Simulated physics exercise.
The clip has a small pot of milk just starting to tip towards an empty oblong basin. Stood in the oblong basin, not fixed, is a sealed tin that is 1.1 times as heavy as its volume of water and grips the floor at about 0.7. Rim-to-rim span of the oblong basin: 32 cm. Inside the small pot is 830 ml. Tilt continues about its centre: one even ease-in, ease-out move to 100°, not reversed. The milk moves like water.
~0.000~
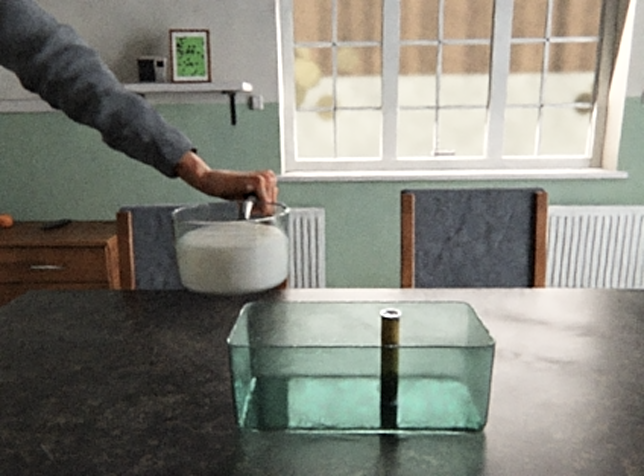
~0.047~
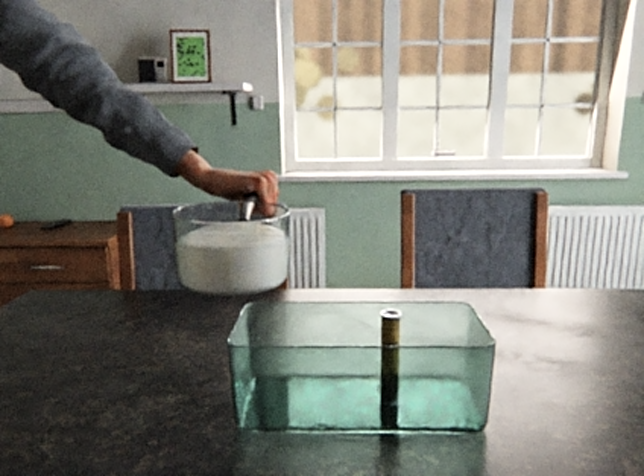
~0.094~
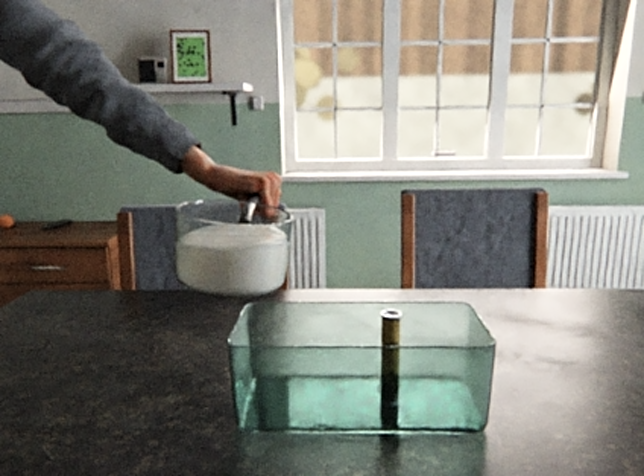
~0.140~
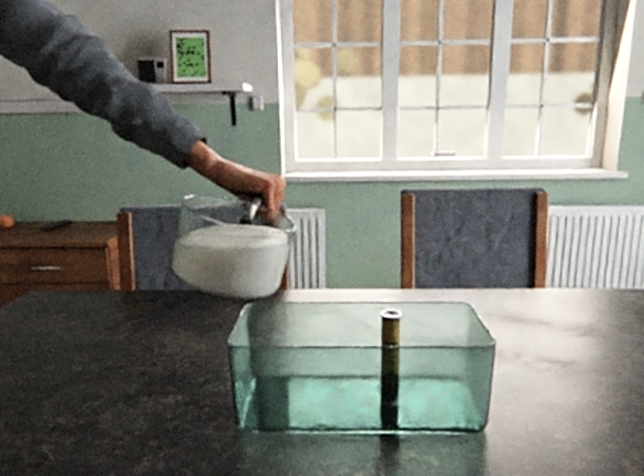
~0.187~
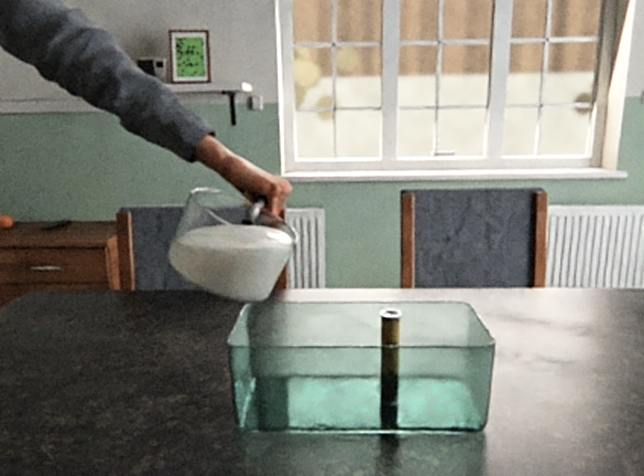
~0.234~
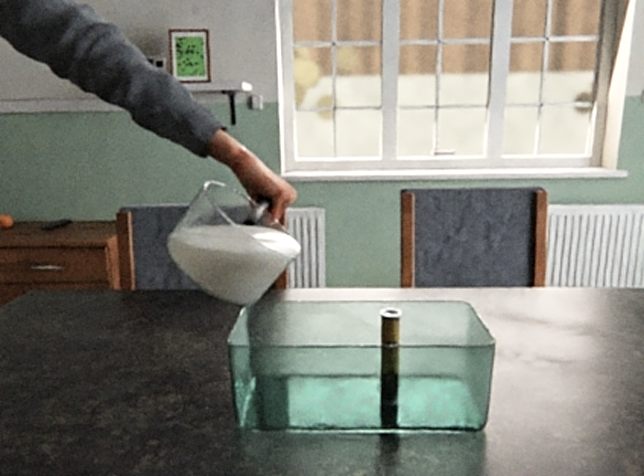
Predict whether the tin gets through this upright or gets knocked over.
Upright.
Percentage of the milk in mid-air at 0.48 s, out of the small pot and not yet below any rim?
Roughly 30 percent.
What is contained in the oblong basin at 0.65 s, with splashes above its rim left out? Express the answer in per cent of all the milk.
Roughly 82 per cent.
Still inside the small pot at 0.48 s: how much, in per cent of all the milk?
38 %.
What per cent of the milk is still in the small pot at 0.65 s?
Near 12 in a hundred.
By 0.48 s the tilt is 97° and 38 per cent is still to pour; the tin stands where it began.
By 0.65 s the tilt is 100° and 12 per cent is still to pour; the tin stands where it began.
By 0.84 s the tilt is 100° and 3 per cent is still to pour; the tin stands where it began.
By 1.04 s the tilt is 100° and 1 per cent is still to pour; the tin stands where it began.
At rest the tin stands where it began.
